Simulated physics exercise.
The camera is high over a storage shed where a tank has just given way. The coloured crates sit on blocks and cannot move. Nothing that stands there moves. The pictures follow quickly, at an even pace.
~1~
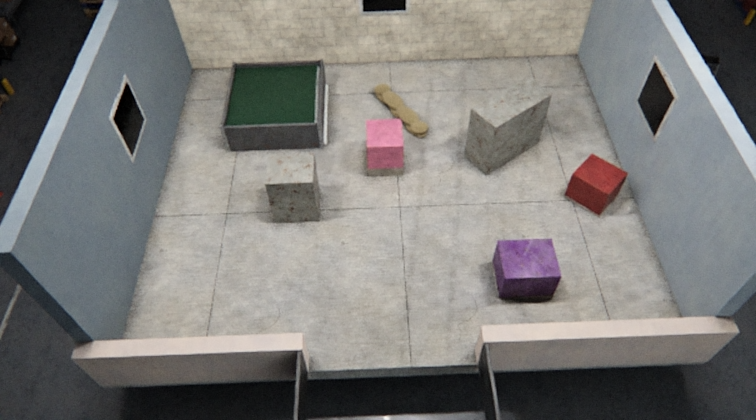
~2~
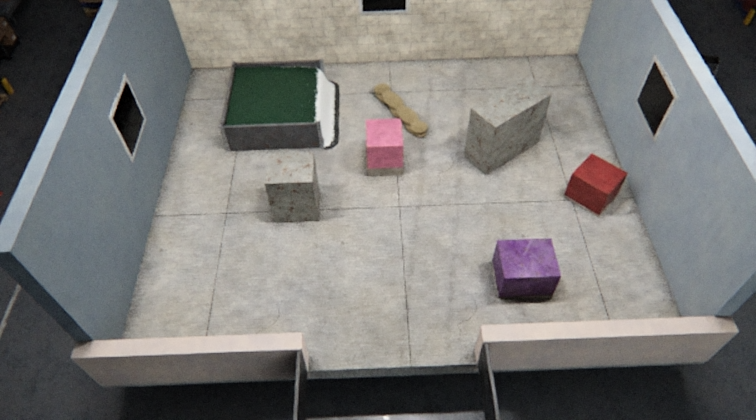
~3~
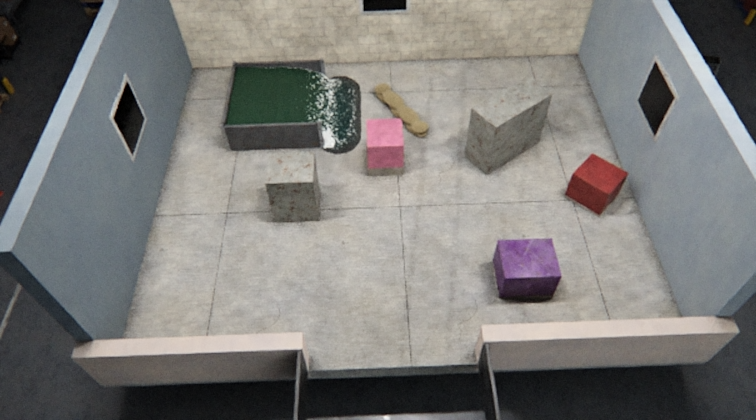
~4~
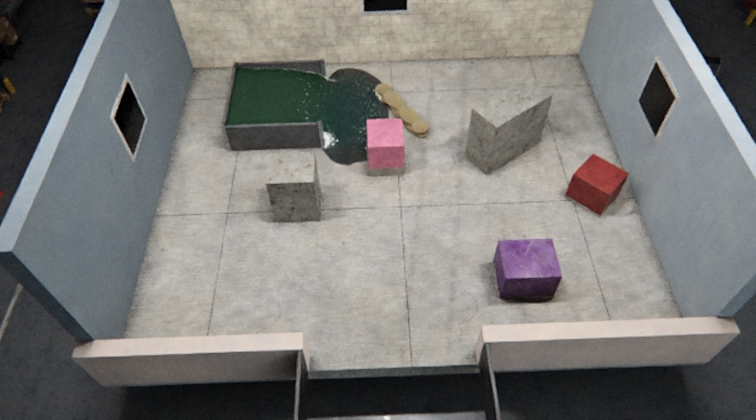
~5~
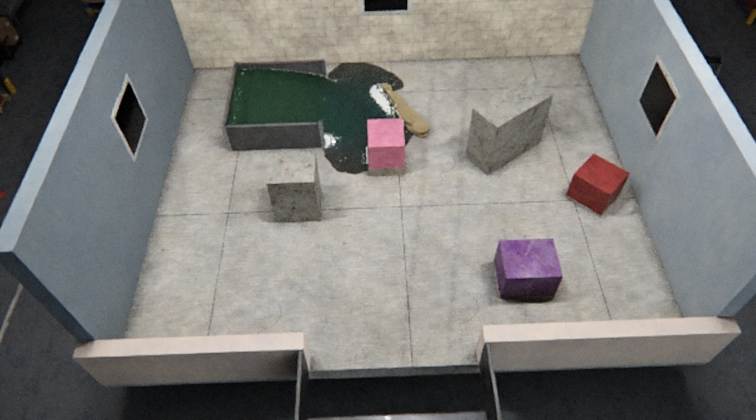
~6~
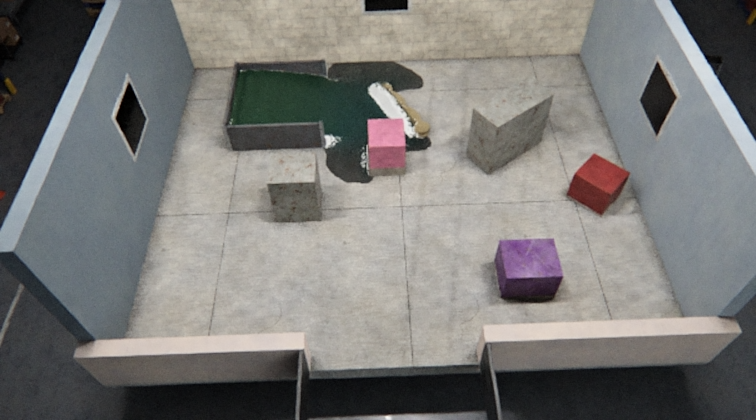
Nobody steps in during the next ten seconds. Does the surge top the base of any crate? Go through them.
One by one: The red crate is wetted; the pink crate is wetted; the purple crate is wetted.
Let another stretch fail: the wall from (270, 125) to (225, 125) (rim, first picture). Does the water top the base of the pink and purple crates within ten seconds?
My reading: Pink crate is safe, purple crate ends up wet.
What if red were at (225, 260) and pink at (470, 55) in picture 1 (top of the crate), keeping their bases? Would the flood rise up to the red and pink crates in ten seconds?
In short: Red crate is spared, pink crate is spared.
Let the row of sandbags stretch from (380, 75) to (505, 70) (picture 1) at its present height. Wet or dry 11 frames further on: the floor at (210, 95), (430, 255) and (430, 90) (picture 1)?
In turn: Not flooded, not flooded, awash.
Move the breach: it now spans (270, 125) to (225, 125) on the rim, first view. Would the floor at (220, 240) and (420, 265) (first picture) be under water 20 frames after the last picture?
In that order: Flooded, free of water.
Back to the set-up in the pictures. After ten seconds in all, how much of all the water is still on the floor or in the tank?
Near 92 in a hundred.
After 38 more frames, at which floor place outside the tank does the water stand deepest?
At about (630, 188).
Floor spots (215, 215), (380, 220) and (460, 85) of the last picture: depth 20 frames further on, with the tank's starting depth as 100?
About 0, 2 and 10 per cent.
A moment on, water covers 20 % of the floor; the red crate not reached, the pink crate water round its plinth, the purple crate not reached.
Next, water covers 35 % of the floor; the red crate not reached, the pink crate water round its plinth, the purple crate water round its plinth.
Then, water covers 50 % of the floor; the red crate water round its plinth, the pink crate water round its plinth, the purple crate water round its plinth.
Later, water covers 65 % of the floor; the red crate water round its plinth, the pink crate water round its plinth, the purple crate water round its plinth.
In the end, water covers 80 % of the floor; the red crate was topped, the pink crate was topped, the purple crate was topped.
